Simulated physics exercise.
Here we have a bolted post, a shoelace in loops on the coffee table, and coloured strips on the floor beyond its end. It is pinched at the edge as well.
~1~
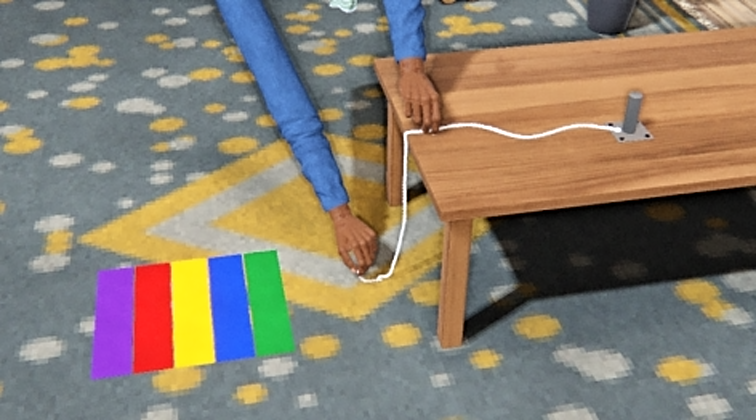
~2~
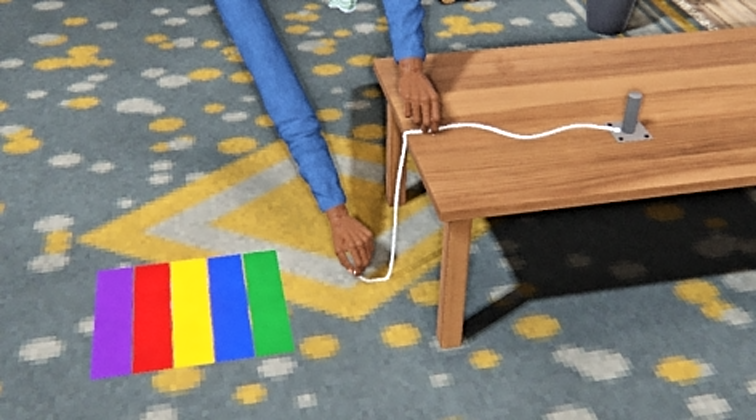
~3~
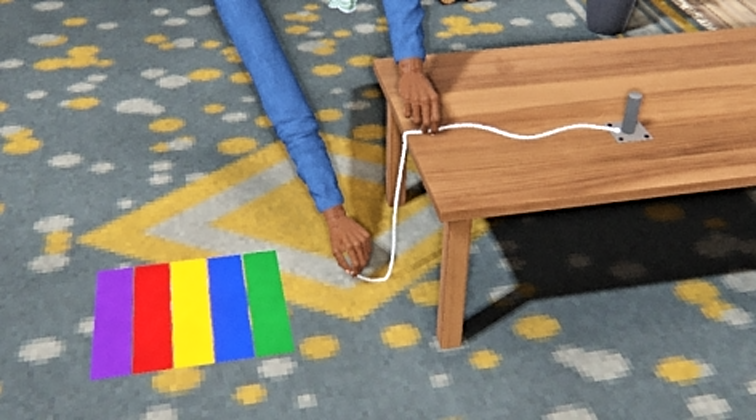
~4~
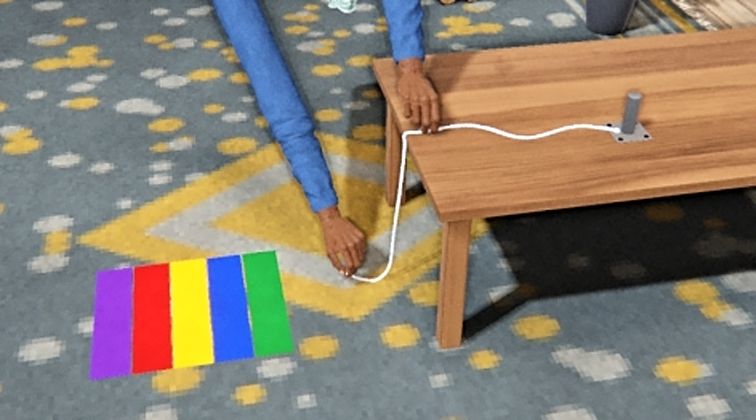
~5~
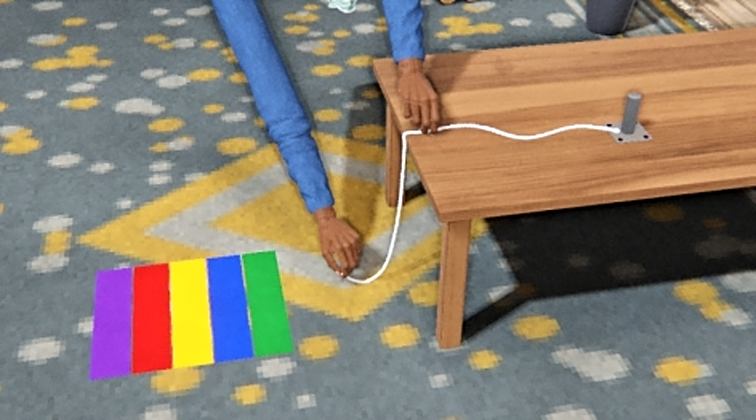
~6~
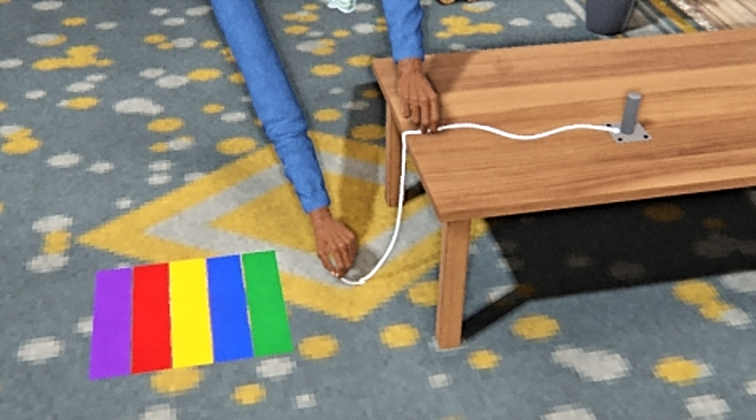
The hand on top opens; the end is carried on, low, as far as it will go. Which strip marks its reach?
The blue one.
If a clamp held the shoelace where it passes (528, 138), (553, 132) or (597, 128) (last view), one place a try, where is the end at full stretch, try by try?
In that order: (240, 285), (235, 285) and (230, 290).
A little later, end near (291, 280); short of the strips.
Next, end near (252, 285); over green.
When it is tight, end near (229, 288); over blue. It halts on the blue strip.
